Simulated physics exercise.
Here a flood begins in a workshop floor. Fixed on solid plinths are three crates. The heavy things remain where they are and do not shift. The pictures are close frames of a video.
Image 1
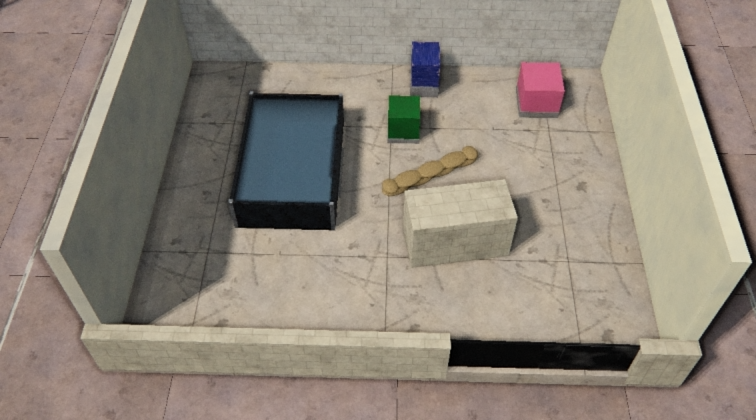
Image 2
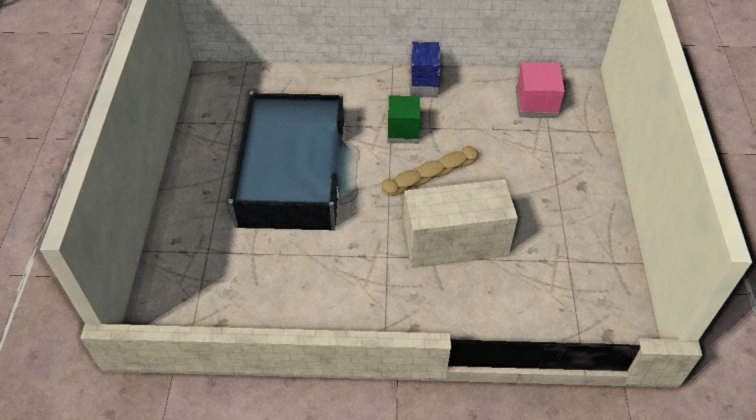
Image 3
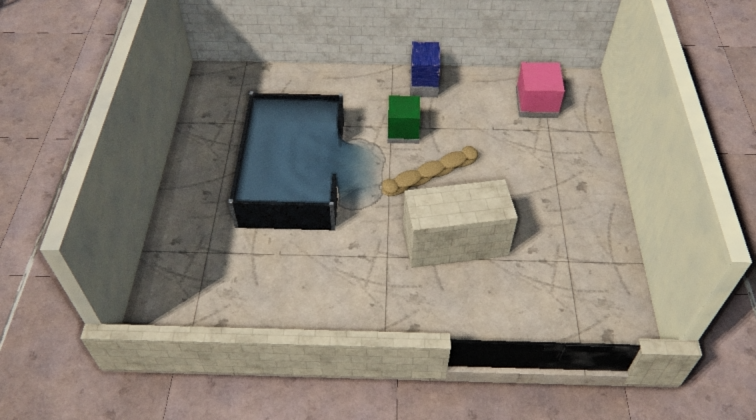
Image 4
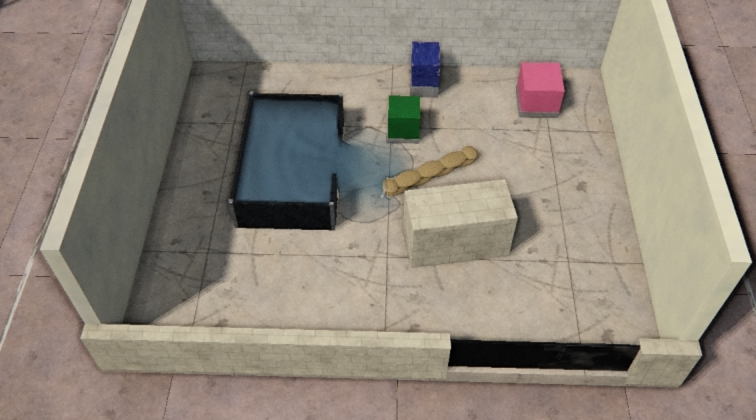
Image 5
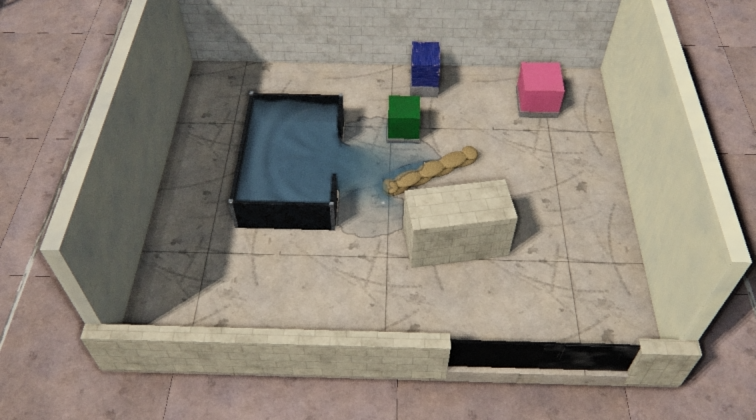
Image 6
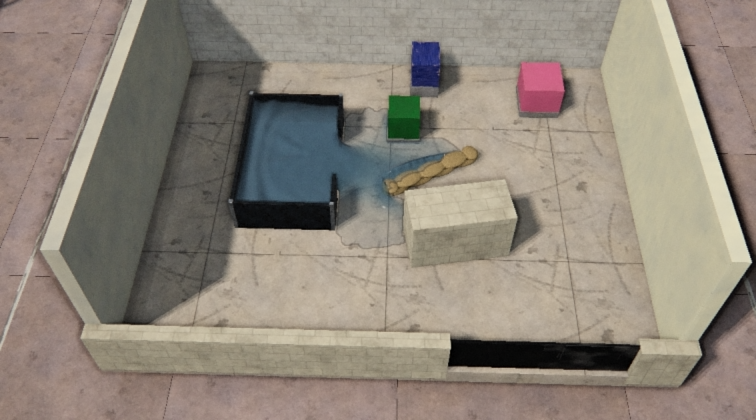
At first, a dark-framed tank of still blue water stands on the left of a walled, tiled floor, near colored blocks and a row of tan lumps. Water then pours from a gap in its right side, spreading rightward across the floor past the green block and reaching the tan row.
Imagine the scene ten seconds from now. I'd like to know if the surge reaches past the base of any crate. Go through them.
The blue crate stays above the water; the pink crate is not above the water; the green crate is not above the water.
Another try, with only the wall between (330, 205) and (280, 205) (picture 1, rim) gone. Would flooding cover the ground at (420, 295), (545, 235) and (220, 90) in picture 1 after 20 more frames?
In sequence: Inundated, untouched, untouched.
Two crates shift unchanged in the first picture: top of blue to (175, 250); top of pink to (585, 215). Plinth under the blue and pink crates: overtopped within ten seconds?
So the blue crate stays high and dry and the pink crate stays high and dry.
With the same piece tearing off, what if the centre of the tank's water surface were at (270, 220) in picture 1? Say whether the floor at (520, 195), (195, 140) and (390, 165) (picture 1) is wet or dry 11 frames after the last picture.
Results in order - swamped, left untouched, swamped.
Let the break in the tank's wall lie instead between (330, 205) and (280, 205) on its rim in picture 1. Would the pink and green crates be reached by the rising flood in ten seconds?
My reading: Pink crate stays untouched, green crate stays untouched.
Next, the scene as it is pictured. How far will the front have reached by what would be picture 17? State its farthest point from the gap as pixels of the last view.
Roughly at (605, 103).
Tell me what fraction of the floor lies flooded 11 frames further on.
Some 35 in a hundred.
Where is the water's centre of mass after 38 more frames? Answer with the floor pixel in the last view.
Point: (423, 160).
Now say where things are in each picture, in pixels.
In the first frame, the water tank at (290, 149) is whole and still.
In the second frame, water pours out at (336, 164) and has run to (347, 200).
In the third frame, the front is at (375, 198), out from the gap at (336, 166).
In the fourth frame, the front is at (409, 161), out from the gap at (336, 166).
In the fifth frame, the front is at (438, 161), out from the gap at (336, 166).
In the sixth frame, water pours out at (336, 166) and has run to (457, 154).
A moment on, water covers 15 % of the floor; the blue crate water round its plinth, the pink crate water round its plinth, the green crate water round its plinth.
Next, water covers 35 % of the floor; the blue crate water round its plinth, the pink crate water round its plinth, the green crate water round its plinth.
Then, water covers 45 % of the floor; the blue crate water round its plinth, the pink crate water round its plinth, the green crate water round its plinth.
Later, water covers 75 % of the floor; the blue crate water round its plinth, the pink crate water round its plinth, the green crate water round its plinth.
In the end, water covers 95 % of the floor; the blue crate stayed above the water, the pink crate was topped, the green crate was topped.
